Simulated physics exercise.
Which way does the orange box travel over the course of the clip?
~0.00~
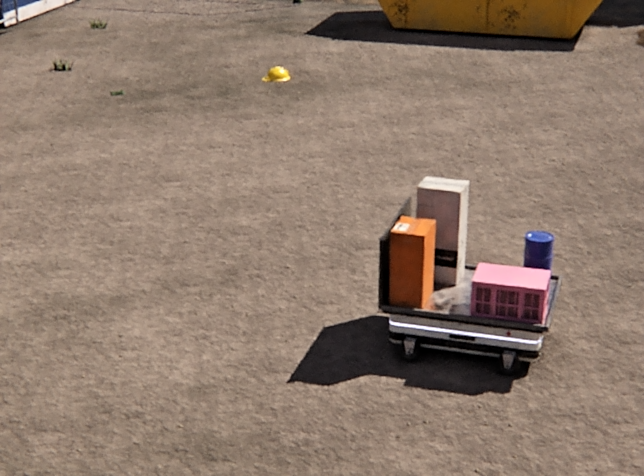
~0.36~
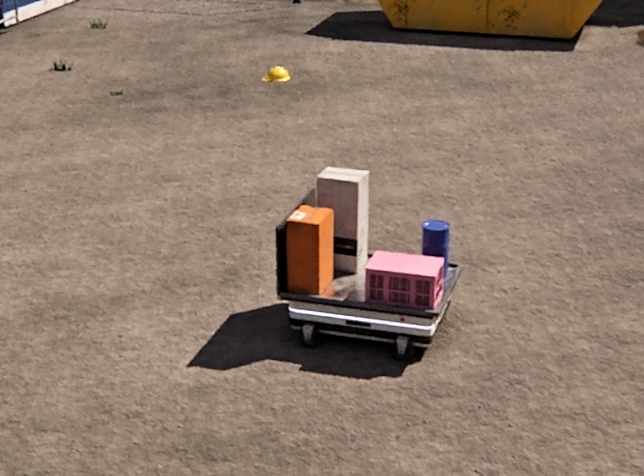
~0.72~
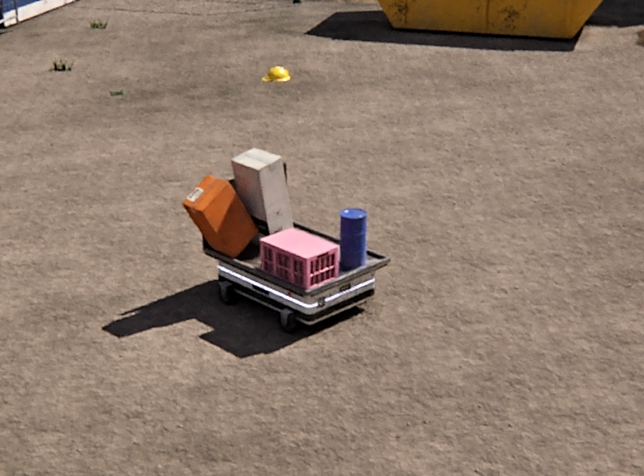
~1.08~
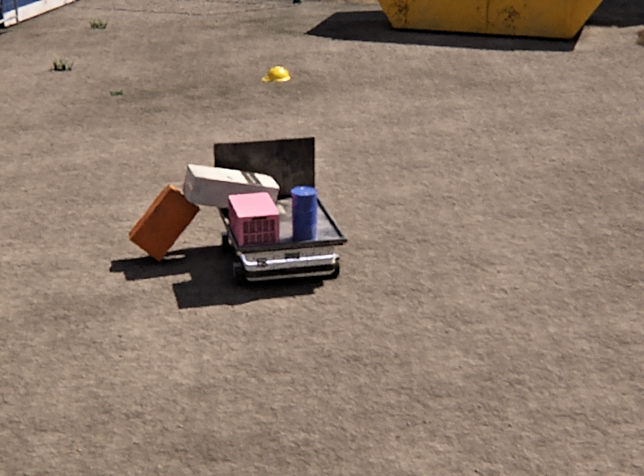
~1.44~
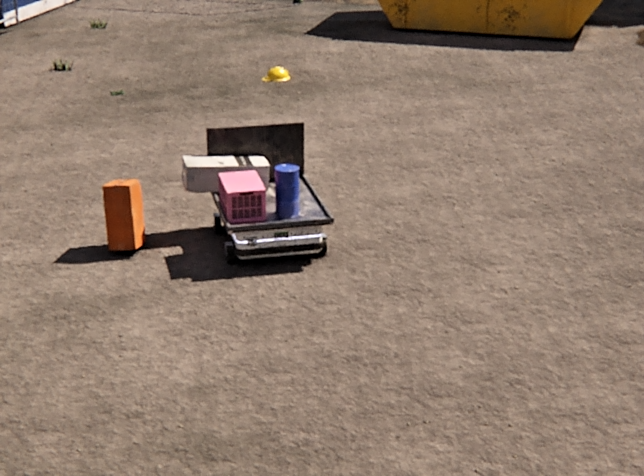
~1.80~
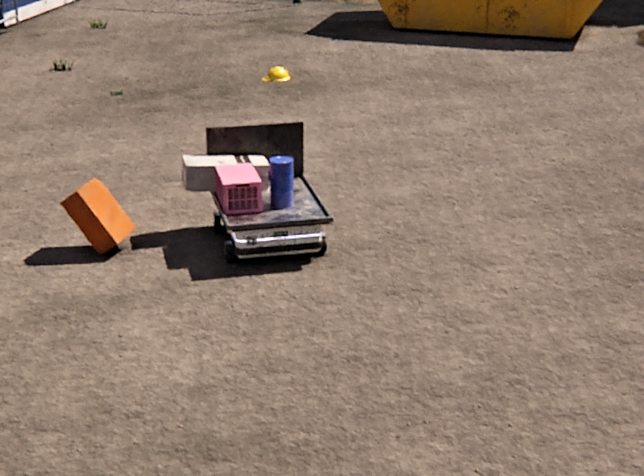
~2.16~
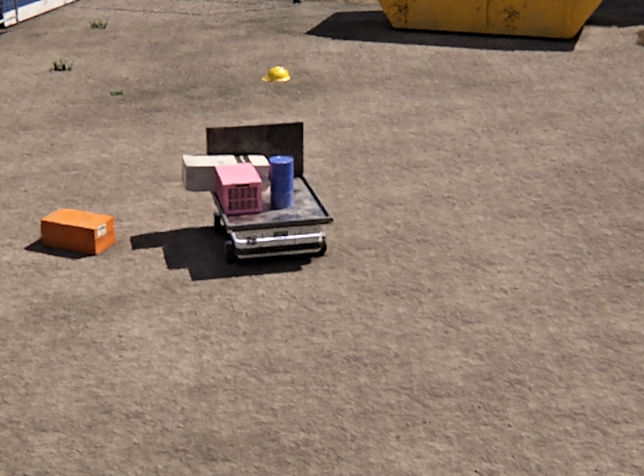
The orange box moves to the left, first riding on the cart and then tumbling off it onto the ground.
